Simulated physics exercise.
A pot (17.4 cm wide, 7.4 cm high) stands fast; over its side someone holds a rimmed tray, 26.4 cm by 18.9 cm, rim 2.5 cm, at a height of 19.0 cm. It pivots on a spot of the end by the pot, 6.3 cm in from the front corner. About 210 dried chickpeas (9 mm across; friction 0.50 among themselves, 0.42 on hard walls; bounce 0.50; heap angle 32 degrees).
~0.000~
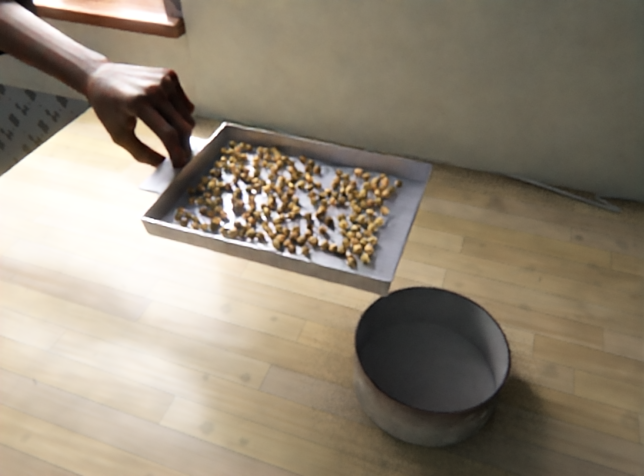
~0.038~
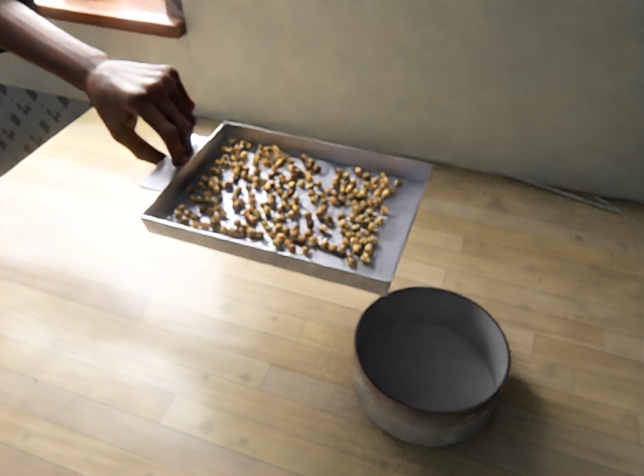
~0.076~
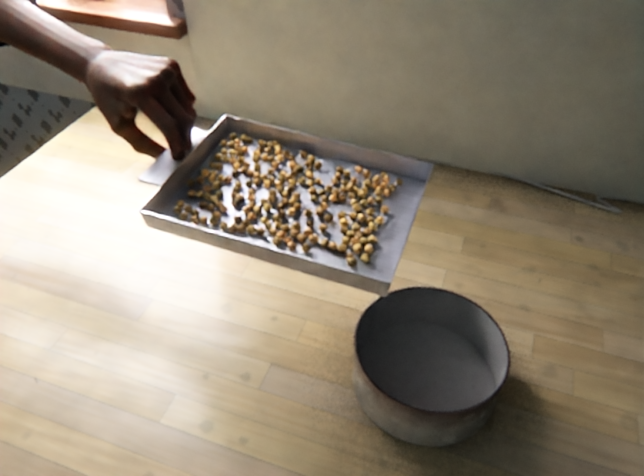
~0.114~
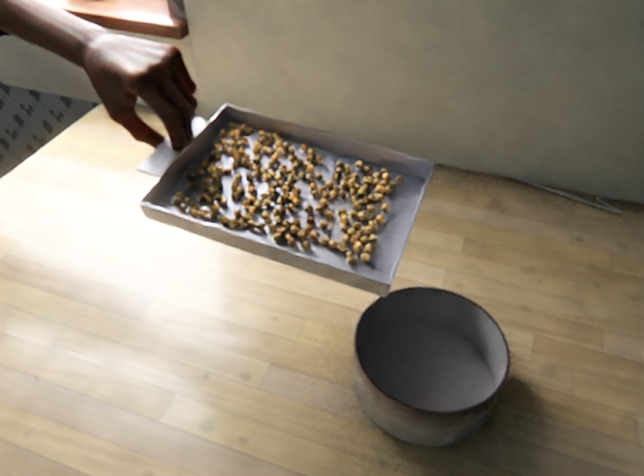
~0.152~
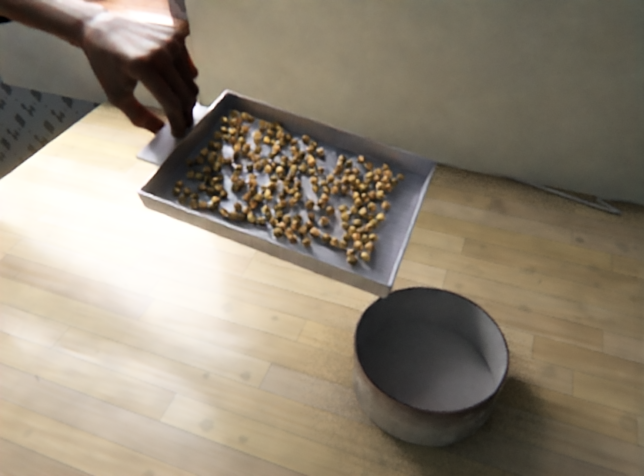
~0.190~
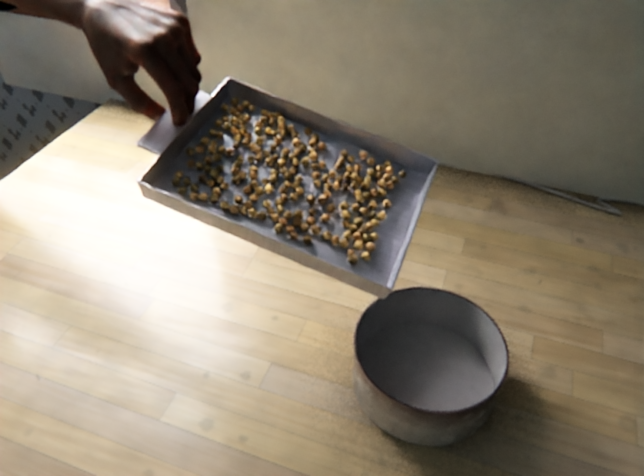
A hand slowly raises the left end of a tray of chickpeas beside a pot.
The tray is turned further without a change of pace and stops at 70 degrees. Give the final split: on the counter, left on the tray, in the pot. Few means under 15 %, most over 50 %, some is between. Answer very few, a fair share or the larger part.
Counter: Very few, tray: The larger part, pot: A fair share.
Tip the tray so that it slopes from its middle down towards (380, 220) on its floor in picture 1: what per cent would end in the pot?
Some 10 per cent.
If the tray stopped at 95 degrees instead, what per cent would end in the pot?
In that case some 95 per cent.
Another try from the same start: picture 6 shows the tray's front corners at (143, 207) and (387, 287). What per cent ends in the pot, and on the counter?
Pot 0, counter 0.
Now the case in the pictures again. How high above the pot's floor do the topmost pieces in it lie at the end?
About 1.5 cm.
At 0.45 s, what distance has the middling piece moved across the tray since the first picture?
Roughly 4 cm.
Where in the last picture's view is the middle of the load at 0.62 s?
At about (383, 229).
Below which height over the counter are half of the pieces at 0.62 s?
Some 24 cm.
Then, at 0.45 s, tilt 42 degrees; the tray holds 100 %, the pot 0 %.
After 0.62 s, tilt 61 degrees; the tray holds 100 %, the pot 0 %.
After 0.92 s, tilt 70 degrees; the tray holds 70 %, the pot 20 %.
At rest (1.7 s), counter 5 %, tray 70 %, pot 25 %.
